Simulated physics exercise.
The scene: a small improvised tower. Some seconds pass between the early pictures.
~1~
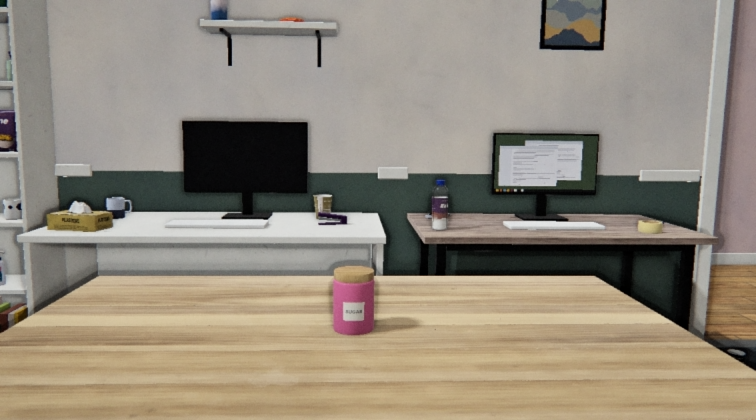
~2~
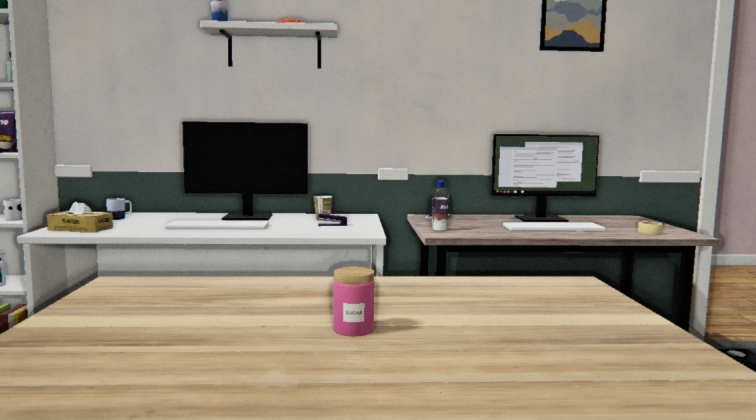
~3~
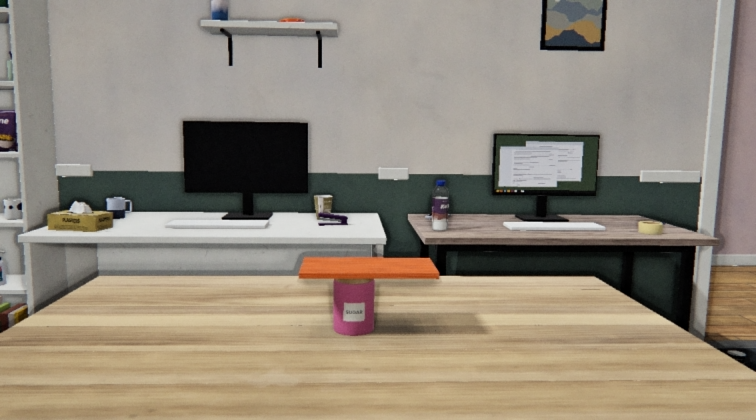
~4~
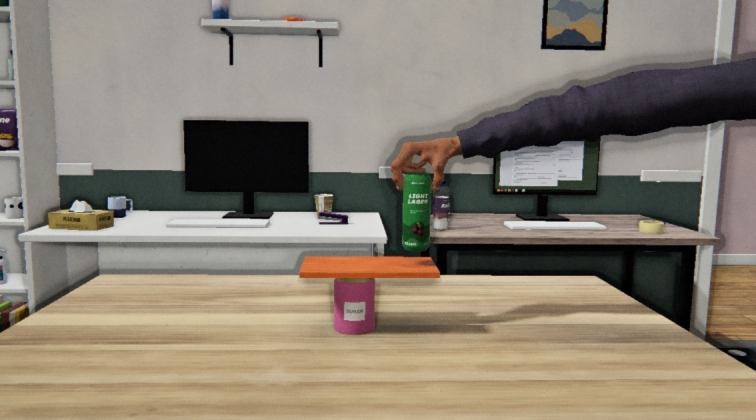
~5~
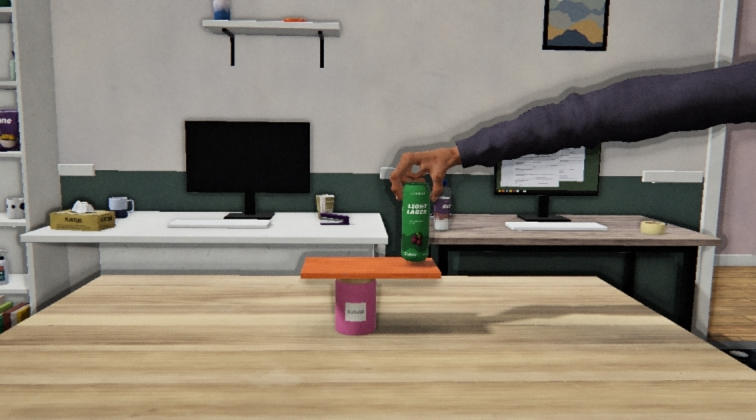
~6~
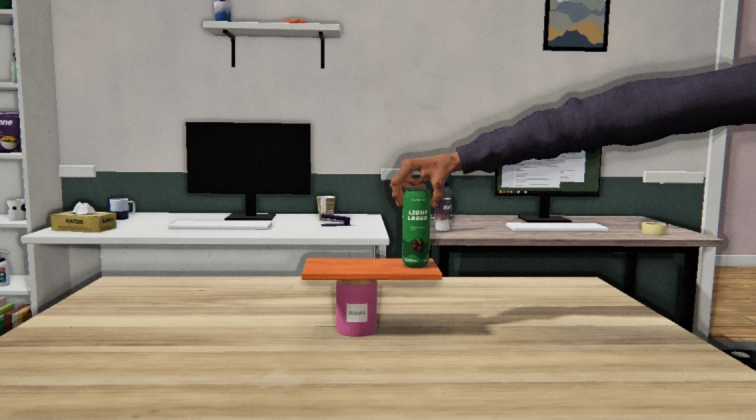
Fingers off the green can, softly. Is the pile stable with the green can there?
As it turns out, it loses its balance.
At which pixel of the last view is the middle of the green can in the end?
At about (458, 319).
Then, 0.30 s past the last view, green can now fallen; orange board rocked 28° from its first pose.
Then, 0.40 s past the last view, orange board rocked 61° from its first pose.
Then, 0.50 s past the last view, orange board rocked 71° from its first pose.
Then, 0.80 s past the last view, orange board rocked 61° from its first pose.
Finally, fallen, green can; down or leaning hard in the stack, orange board; pink jar still in place. Final places as the last picture's camera would see them, green can near (458, 319). The stack comes apart.
